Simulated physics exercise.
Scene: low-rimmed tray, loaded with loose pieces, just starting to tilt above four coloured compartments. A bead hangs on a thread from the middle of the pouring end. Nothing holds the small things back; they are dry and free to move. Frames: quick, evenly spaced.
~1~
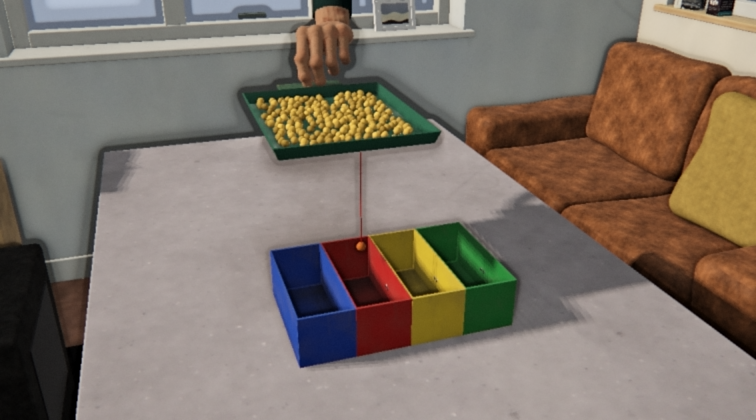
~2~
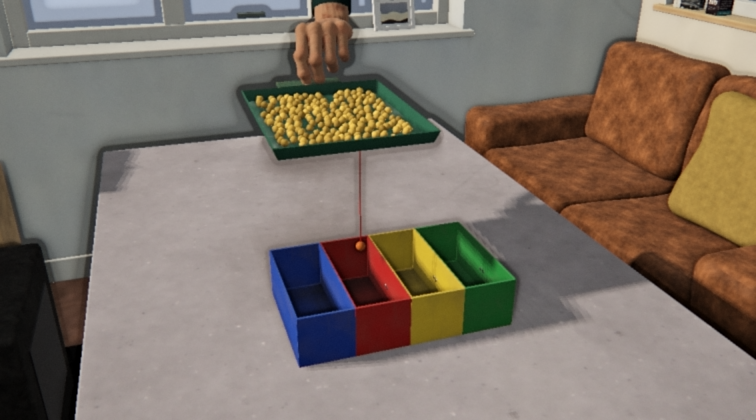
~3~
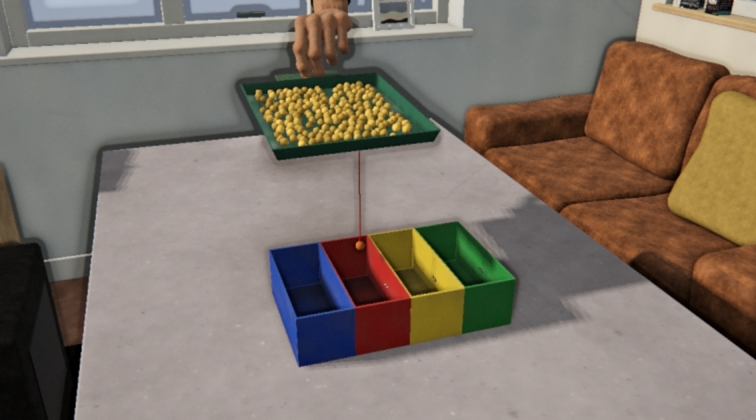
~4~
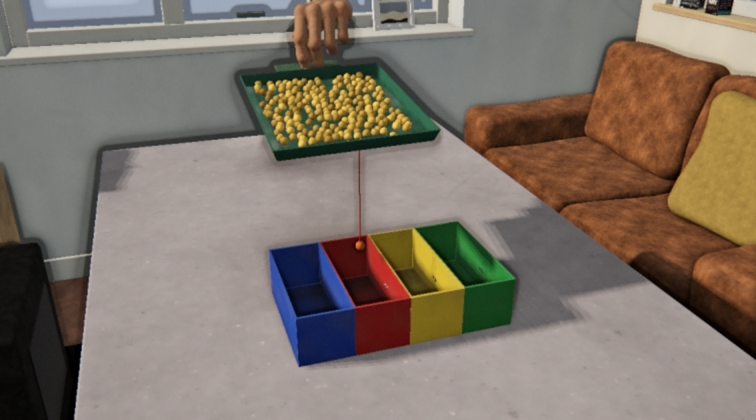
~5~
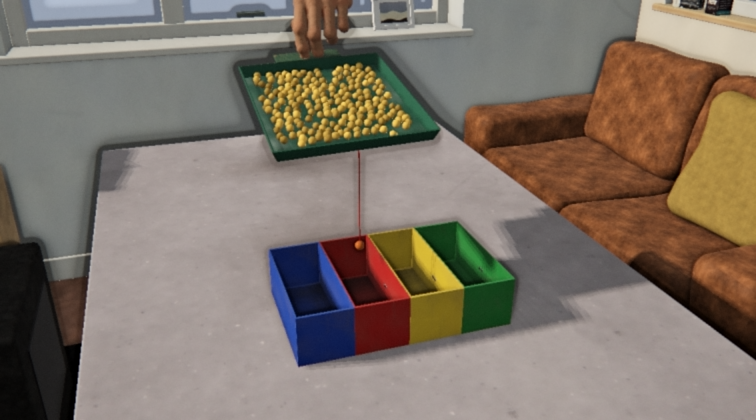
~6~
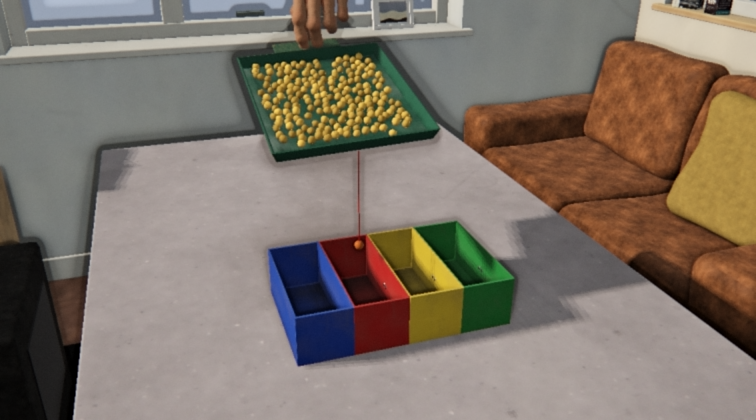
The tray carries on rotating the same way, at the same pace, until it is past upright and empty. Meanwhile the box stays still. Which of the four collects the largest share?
The blue one.
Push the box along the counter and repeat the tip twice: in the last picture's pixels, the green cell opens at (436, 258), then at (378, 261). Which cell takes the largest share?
So the first one goes to the cell in red and the second to the yellow one.
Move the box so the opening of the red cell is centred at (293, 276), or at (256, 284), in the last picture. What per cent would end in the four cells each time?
First case around 100 %, second case around 90 %.
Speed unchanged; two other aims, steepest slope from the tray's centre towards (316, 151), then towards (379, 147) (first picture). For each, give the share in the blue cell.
First case: 60 %; second case: 0 %.
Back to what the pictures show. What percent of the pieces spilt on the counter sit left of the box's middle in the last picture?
Share on the left: Near 100 %.
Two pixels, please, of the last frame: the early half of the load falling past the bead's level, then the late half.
(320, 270) first, (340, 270) later.
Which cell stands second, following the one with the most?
Next after the leader comes the red one.
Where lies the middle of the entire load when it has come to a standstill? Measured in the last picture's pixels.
It settles centred around (331, 329).
Shortly afterwards, tray tipped steeply; all but a few on the tray; only a few falling or outside the box.
Next, tray tipped right over; near a quarter on the tray; near a quarter in the blue cell; a little in the red cell; a little in the yellow cell; near a third falling or outside the box.
Some moments later, tray tipped past a quarter turn; near half in the blue cell; near a quarter in the red cell; a little in the yellow cell; a little falling or outside the box.
In the end, tray tipped past a quarter turn; near half in the blue cell; near a quarter in the red cell; a little in the yellow cell; none at all in the green cell; a little outside the box.
